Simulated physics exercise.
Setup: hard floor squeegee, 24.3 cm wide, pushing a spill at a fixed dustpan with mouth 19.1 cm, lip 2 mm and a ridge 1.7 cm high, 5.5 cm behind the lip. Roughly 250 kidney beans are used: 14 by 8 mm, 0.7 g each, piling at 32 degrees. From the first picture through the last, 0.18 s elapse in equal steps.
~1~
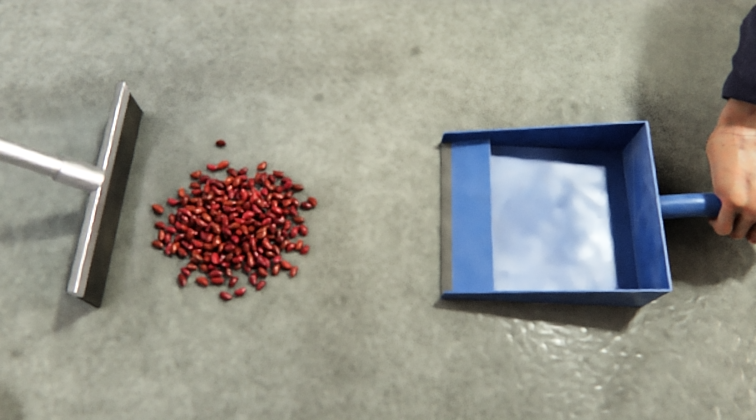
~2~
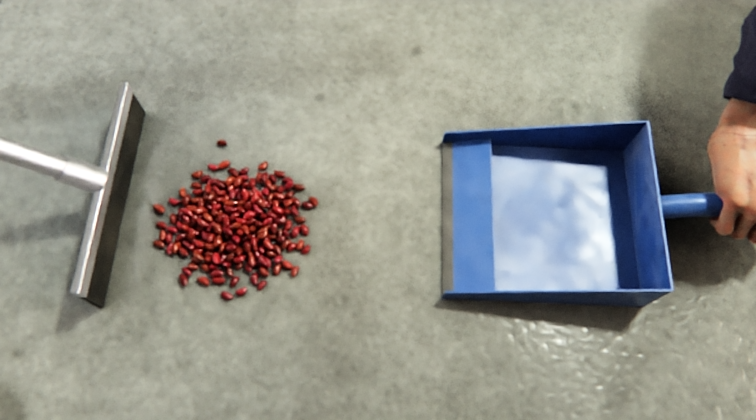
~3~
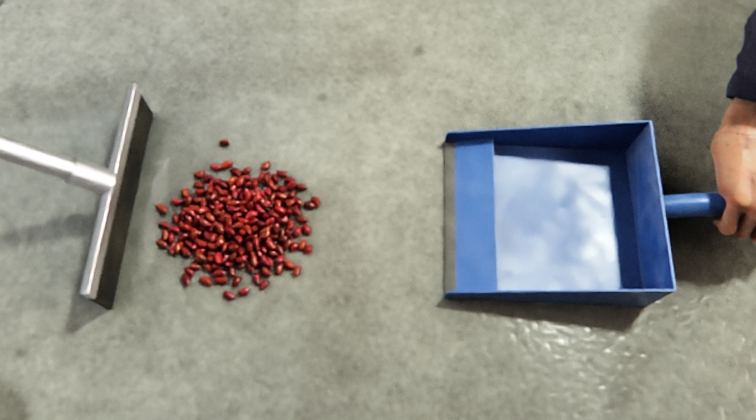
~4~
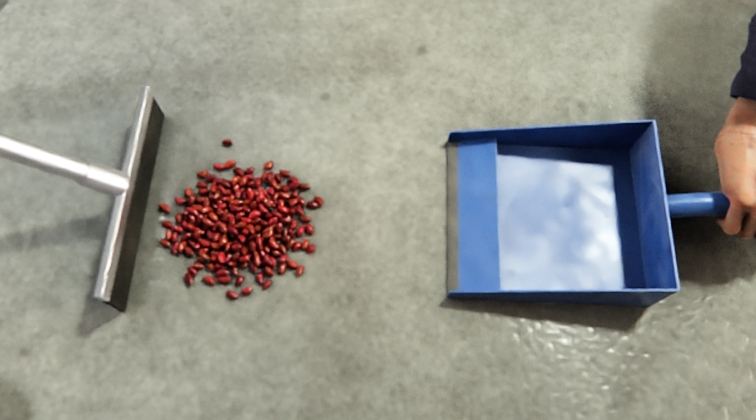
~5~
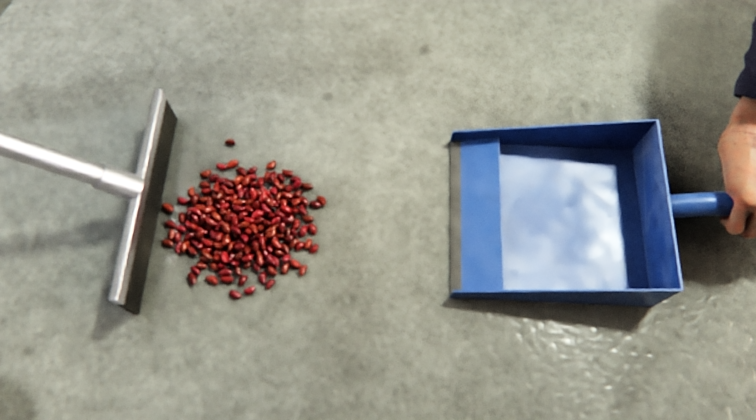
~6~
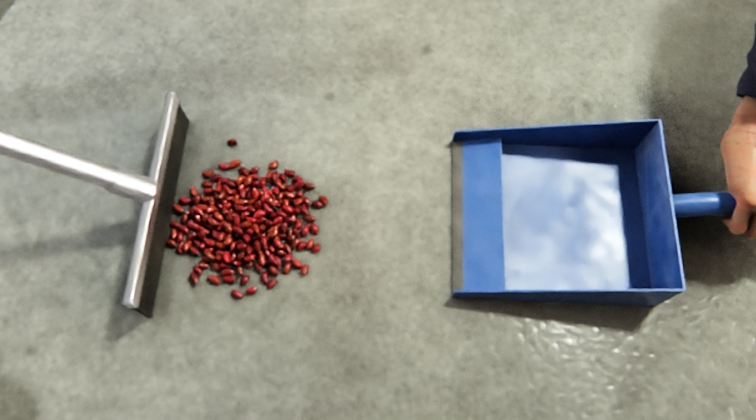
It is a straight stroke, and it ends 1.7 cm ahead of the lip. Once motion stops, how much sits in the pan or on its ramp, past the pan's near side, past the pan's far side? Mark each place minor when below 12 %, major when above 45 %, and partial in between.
In the pan or on its ramp - partial; past the pan's near side - partial; past the pan's far side - minor.
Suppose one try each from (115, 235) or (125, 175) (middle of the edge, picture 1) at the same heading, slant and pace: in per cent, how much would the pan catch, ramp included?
Some 25 and 40 per cent.
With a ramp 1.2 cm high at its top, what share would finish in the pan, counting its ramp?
Close to 35 per cent then.
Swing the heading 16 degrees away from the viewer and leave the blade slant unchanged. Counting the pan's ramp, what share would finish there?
Roughly 55 percent.
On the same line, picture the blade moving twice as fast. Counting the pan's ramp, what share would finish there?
In that case close to 40 per cent.
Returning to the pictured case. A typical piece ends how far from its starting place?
Median shift: Approx. 26 cm.
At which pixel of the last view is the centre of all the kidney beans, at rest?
Roughly pixel (459, 266).
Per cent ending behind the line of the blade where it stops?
Around 10 in a hundred.
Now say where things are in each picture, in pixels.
In the first frame, blade from (77, 292) to (124, 90), moved 0.0 cm, 0 of the pieces shifted so far; middle of the pieces at (235, 220); pan at (554, 221).
In the second frame, blade from (81, 292) to (127, 91), moved 0.2 cm, 0 of the pieces shifted so far; middle of the pieces at (236, 220).
In the third frame, blade from (89, 294) to (135, 92), moved 0.9 cm, 0 of the pieces shifted so far; middle of the pieces at (239, 219).
In the fourth frame, blade from (103, 296) to (148, 95), moved 2.0 cm, 0 of the pieces shifted so far; middle of the pieces at (242, 219).
In the fifth frame, blade from (118, 299) to (161, 97), moved 3.3 cm, 0 of the pieces shifted so far; middle of the pieces at (245, 219).
In the sixth frame, blade from (132, 303) to (173, 100), moved 4.6 cm, 1 of the pieces shifted so far; middle of the pieces at (247, 219); pan at (565, 220).
Then, 0.41 s after the last picture, middle of the blade 18 cm from the lip; 0 % over the lip, far side 0 %, near side 15 %.
Then, 0.69 s after the last picture, middle of the blade 8 cm from the lip; 0 % over the lip, far side 5 %, near side 30 %.
Then, 1.07 s after the last picture, middle of the blade 2 cm from the lip; 30 % over the lip, far side 5 %, near side 35 %.
In the end, pan 30 %, near side 35 %, far side 5 %, in front of the lip or behind the blade 30 %.
